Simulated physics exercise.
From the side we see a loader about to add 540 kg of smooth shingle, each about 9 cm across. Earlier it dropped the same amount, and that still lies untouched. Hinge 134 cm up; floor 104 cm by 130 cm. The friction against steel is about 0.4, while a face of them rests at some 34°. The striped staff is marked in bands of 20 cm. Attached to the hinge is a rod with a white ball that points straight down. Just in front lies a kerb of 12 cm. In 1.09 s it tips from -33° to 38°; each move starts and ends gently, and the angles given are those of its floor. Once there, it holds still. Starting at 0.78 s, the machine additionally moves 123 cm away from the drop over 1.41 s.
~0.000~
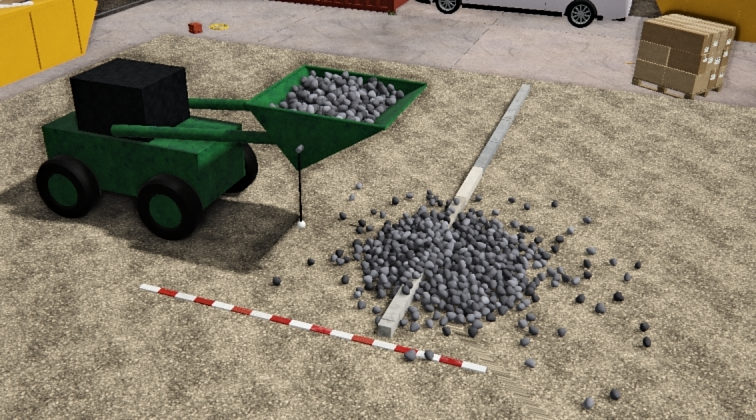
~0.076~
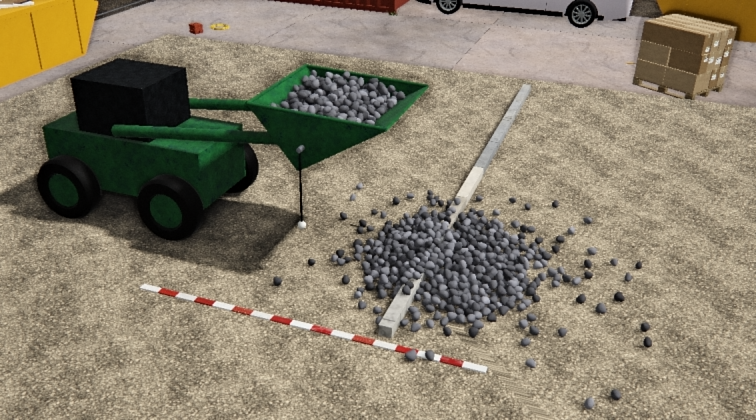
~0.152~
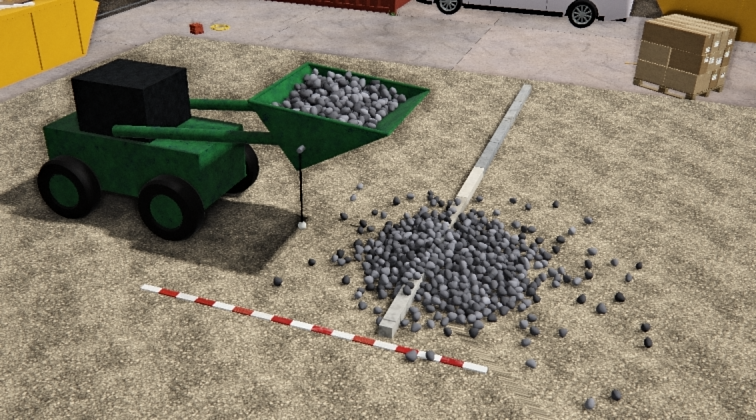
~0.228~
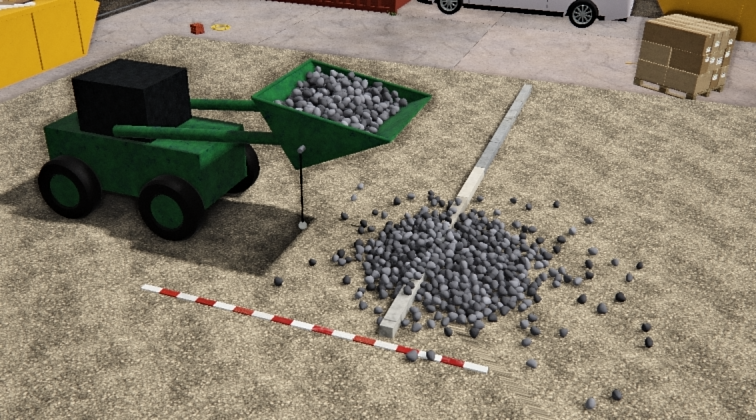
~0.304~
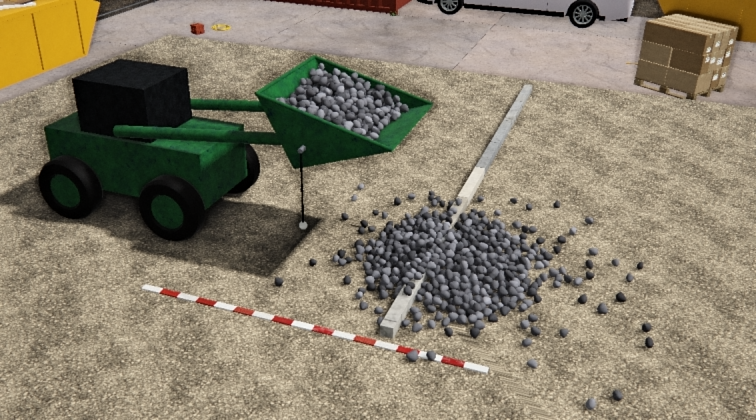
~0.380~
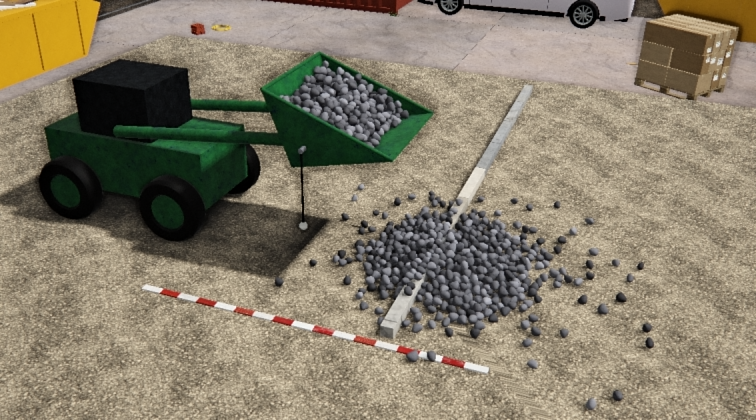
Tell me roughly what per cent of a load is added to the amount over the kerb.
Roughly 7 per cent of a load is added.
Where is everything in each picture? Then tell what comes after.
In the first picture, lip at (385, 128), floor tilted -33°, highest stones at (335, 86). The earlier load is highest near (424, 246), 21 cm above ground level, 39 % on this side of the kerb, 60 % over the kerb.
In the second picture, the bucket is at -32°, its lip at (386, 130); the top of the load is at (336, 86); the stones move at 0.1 m/s on average.
In the third picture, the bucket is at -29°, its lip at (388, 135); the top of the load is at (329, 82); the stones move at 0.2 m/s on average.
In the fourth picture, lip at (390, 142), floor tilted -25°, highest stones at (324, 79); the stones move at 0.3 m/s on average.
In the fifth picture, the bucket is at -19°, its lip at (392, 150); the top of the load is at (323, 76); the stones move at 0.3 m/s on average.
In the sixth picture, the bucket is at -13°, its lip at (393, 161); the top of the load is at (322, 75); the stones move at 0.4 m/s on average.
After 0.8 s the floor is at 27°; in per cent of one load, 100 in the bucket, 39 on this side of the kerb, 60 over the kerb; the foremost stones are at (627, 317).
After 1.2 s the floor is at 38°; in per cent of one load, 43 in the bucket, 96 on this side of the kerb, 60 over the kerb; the foremost stones are at (627, 317).
After 2.6 s the floor is at 38°; in per cent of one load, 0 in the bucket, 132 on this side of the kerb, 68 over the kerb; the foremost stones are at (627, 317).
After 5.4 s the floor is at 38°; in per cent of one load, 0 in the bucket, 132 on this side of the kerb, 68 over the kerb; the foremost stones are at (627, 317). Net gain over the kerb, 7.
